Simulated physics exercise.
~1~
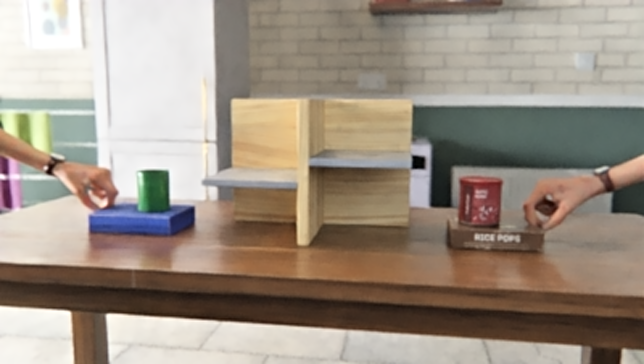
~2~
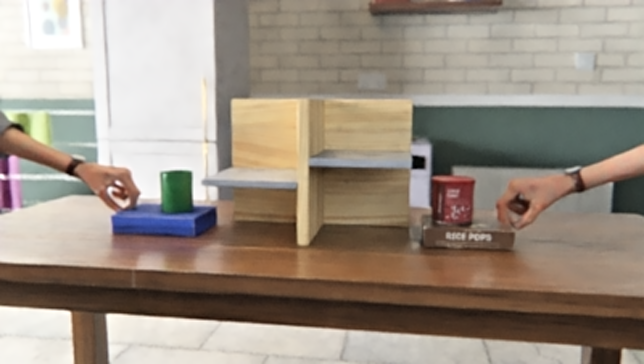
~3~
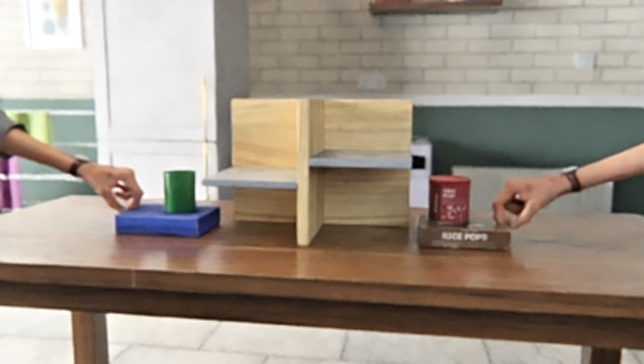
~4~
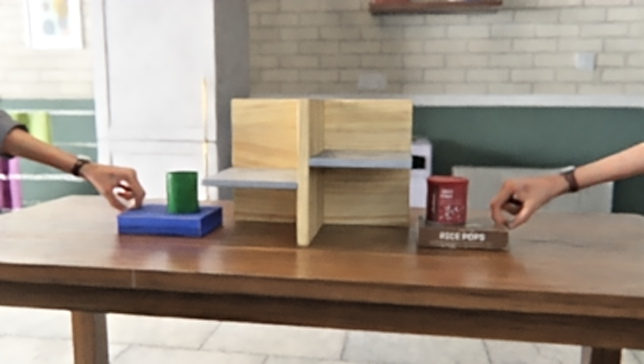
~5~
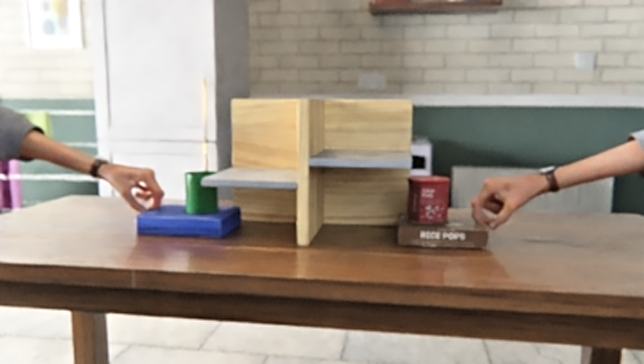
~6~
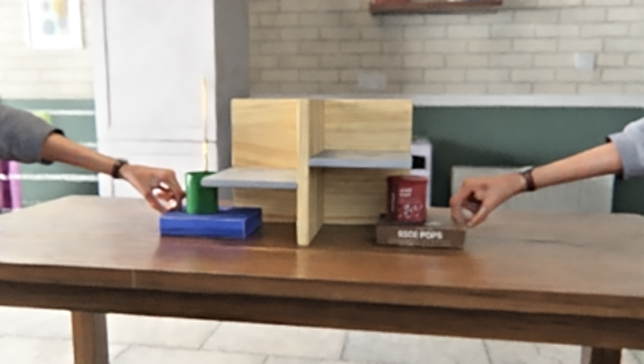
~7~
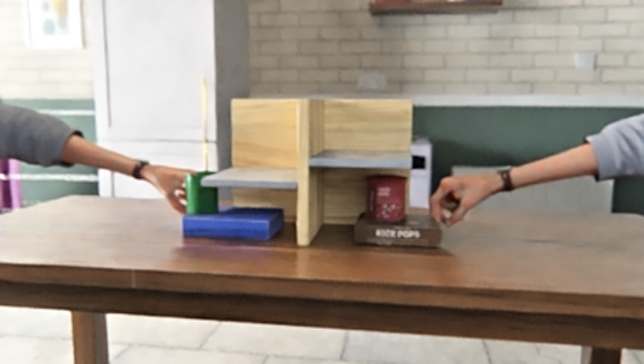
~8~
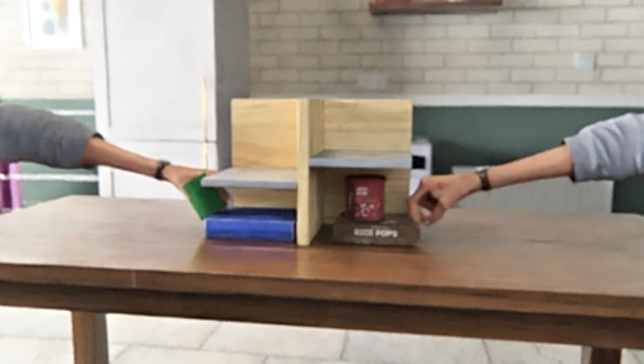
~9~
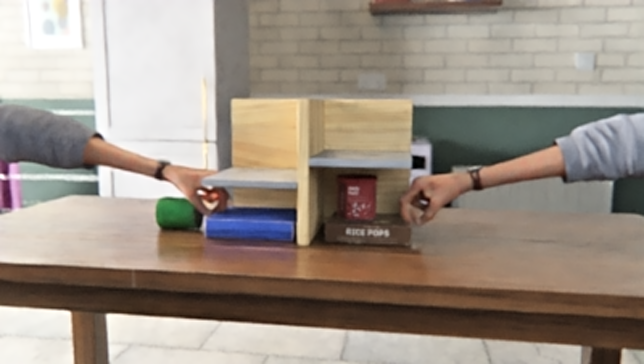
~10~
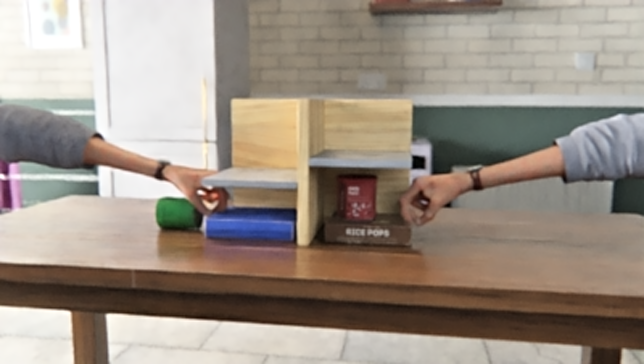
At first, two hands at opposite ends of a wooden table hold a blue board carrying a green beaker and a brown packet carrying a red pot, with a wooden stand between them. The hands slide both carriers inward, pausing briefly before continuing. On the left, the beaker meets the lower grey shelf and stops while the board slides on beneath it. The red pot passes under the higher shelf on the right, still upright on its packet. The beaker tips over and drops off the board. Finally, it lies on its side on the table, while the pot stands inside the stand.
